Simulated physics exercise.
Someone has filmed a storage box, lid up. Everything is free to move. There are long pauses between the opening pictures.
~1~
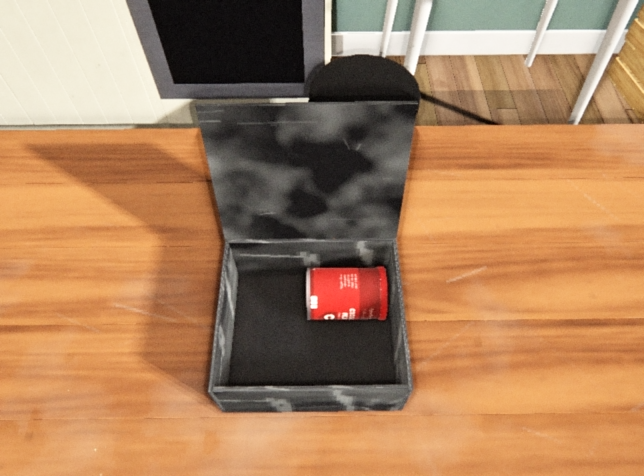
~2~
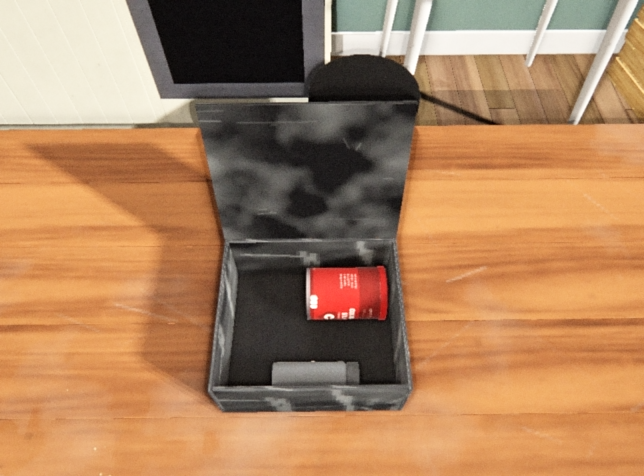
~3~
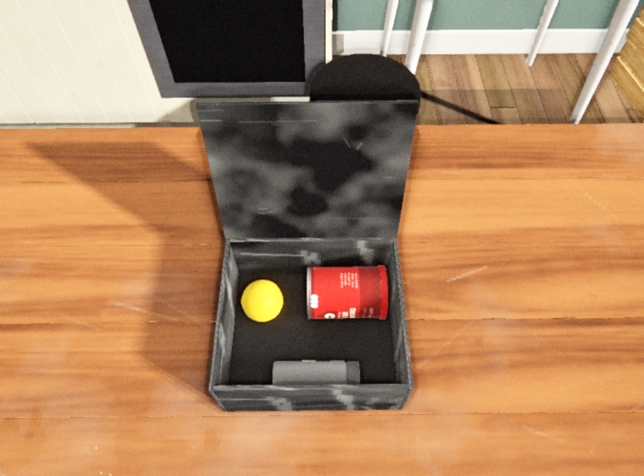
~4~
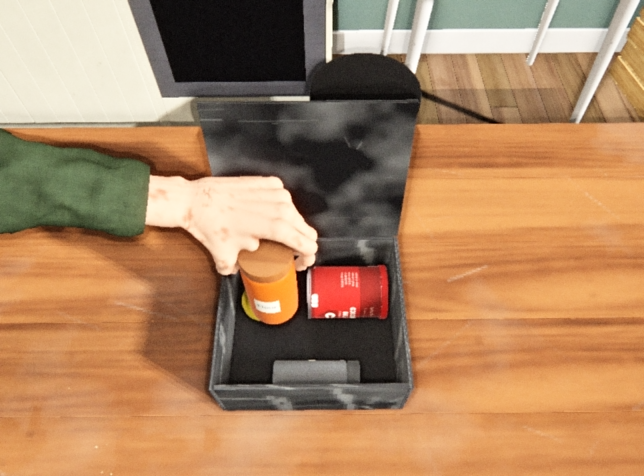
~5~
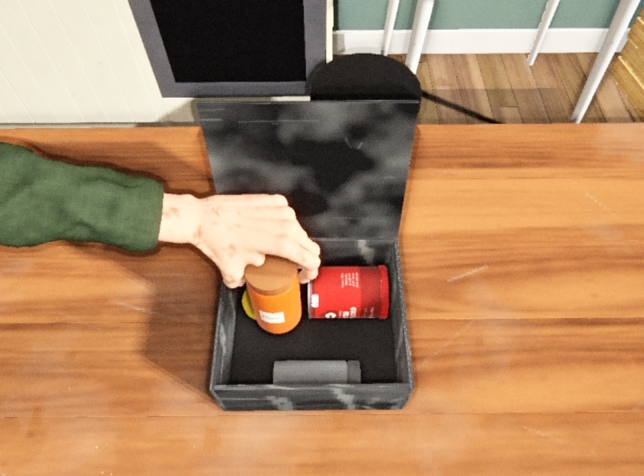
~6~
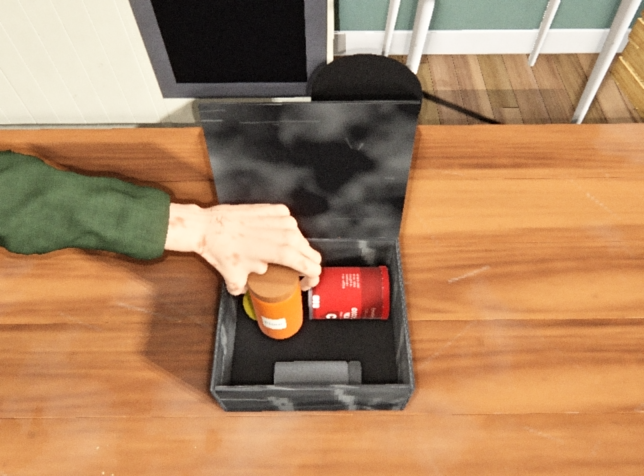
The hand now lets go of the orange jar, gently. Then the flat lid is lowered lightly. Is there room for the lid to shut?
It sits on the rim.
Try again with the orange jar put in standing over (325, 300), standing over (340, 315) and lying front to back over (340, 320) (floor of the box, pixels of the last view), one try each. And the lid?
First, it is held up; second, it will not close; third, it is held up.
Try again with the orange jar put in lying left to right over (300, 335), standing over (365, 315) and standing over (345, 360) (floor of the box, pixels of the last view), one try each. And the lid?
First try: It sits on the rim; second try: It closes; third try: It stays ajar.
Then, 0.40 s on from there, orange jar turned 69° from how it was put near (308, 337).
Then, 1.30 s on from there, lid 82° above the rim; orange jar on its side near (319, 332); yellow lemon shifted a little.
Then, 1.70 s on from there, lid 47° above the rim; orange jar on its side near (319, 332); yellow lemon shifted a little.
Then, 1.90 s on from there, lid 18° above the rim; orange jar on its side near (319, 332); yellow lemon shifted a little.
In the end, lid shut; toppled in the box, orange jar; the other 3 unmoved. At the end, from the last picture's camera, orange jar near (319, 332).
